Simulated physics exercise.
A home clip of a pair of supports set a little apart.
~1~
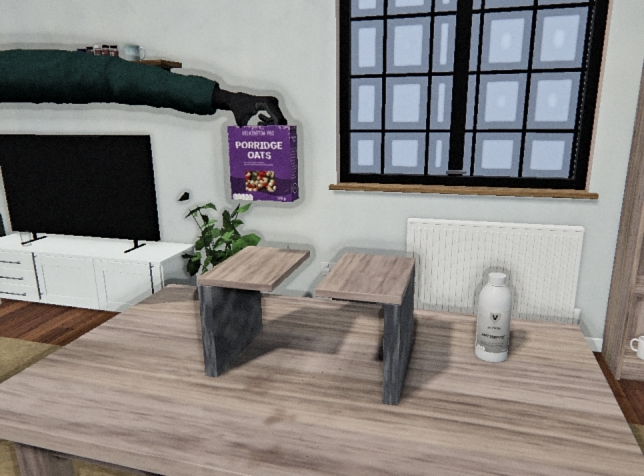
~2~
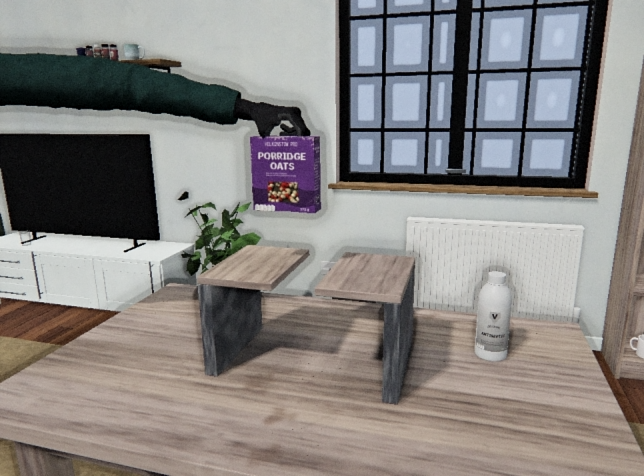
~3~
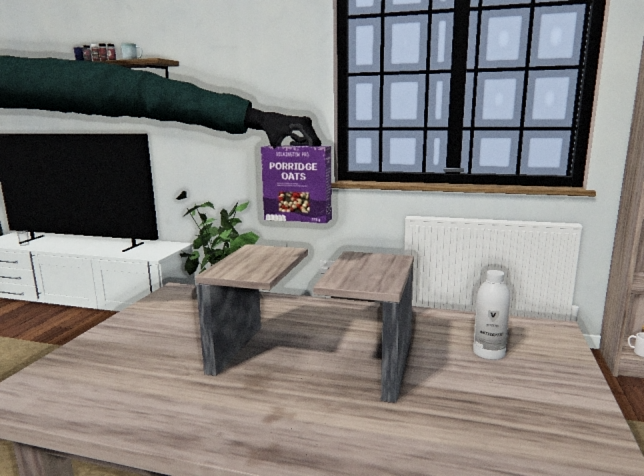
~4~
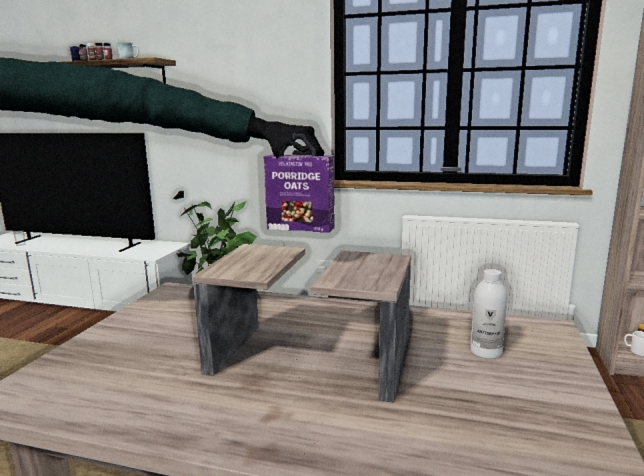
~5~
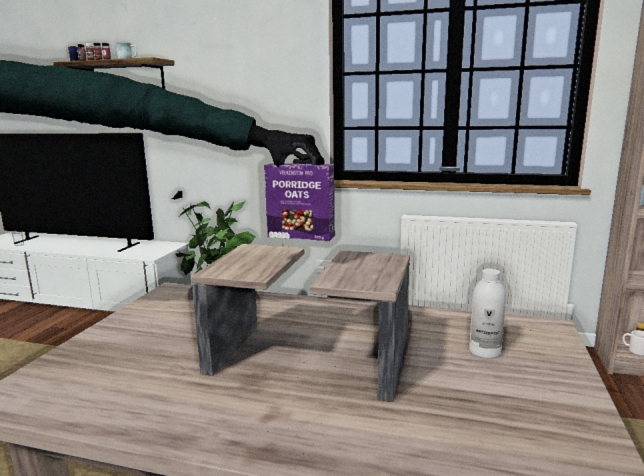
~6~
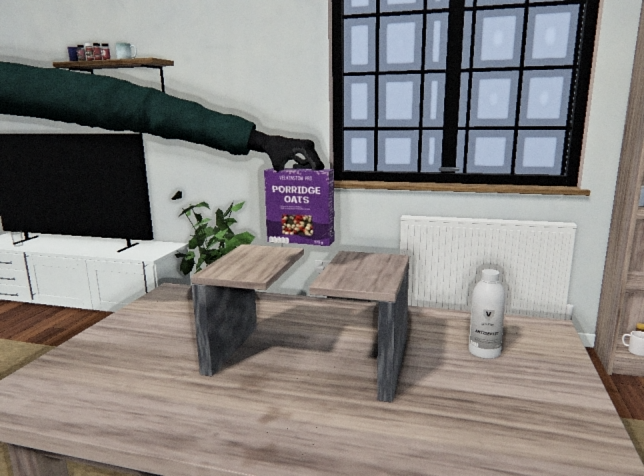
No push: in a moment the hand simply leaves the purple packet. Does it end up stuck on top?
Yes - it stays put above.
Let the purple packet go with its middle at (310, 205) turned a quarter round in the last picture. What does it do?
Through.
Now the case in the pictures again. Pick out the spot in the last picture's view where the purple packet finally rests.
Near (301, 230).
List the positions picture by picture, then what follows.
The first picture shows being brought over the gap; purple packet (264, 163); white bottle (494, 316).
The second picture shows being brought over the gap; purple packet (286, 174); white bottle (494, 315).
The third picture shows being brought over the gap; purple packet (297, 184); white bottle (492, 313).
The fourth picture shows being brought over the gap; purple packet (300, 193); white bottle (489, 312).
The fifth picture shows being brought over the gap; purple packet (300, 201); white bottle (488, 312).
The sixth picture shows held still over the gap; purple packet (300, 206); white bottle (488, 313).
Then, 0.20 s later than the last frame, purple packet moved a little near (301, 230).
Then, 0.40 s later than the last frame, purple packet resting near (301, 230).
When it is over, moved from the start, purple packet; white bottle as before. End places, in pixels of the last picture, purple packet near (301, 230). The packet stays on top.
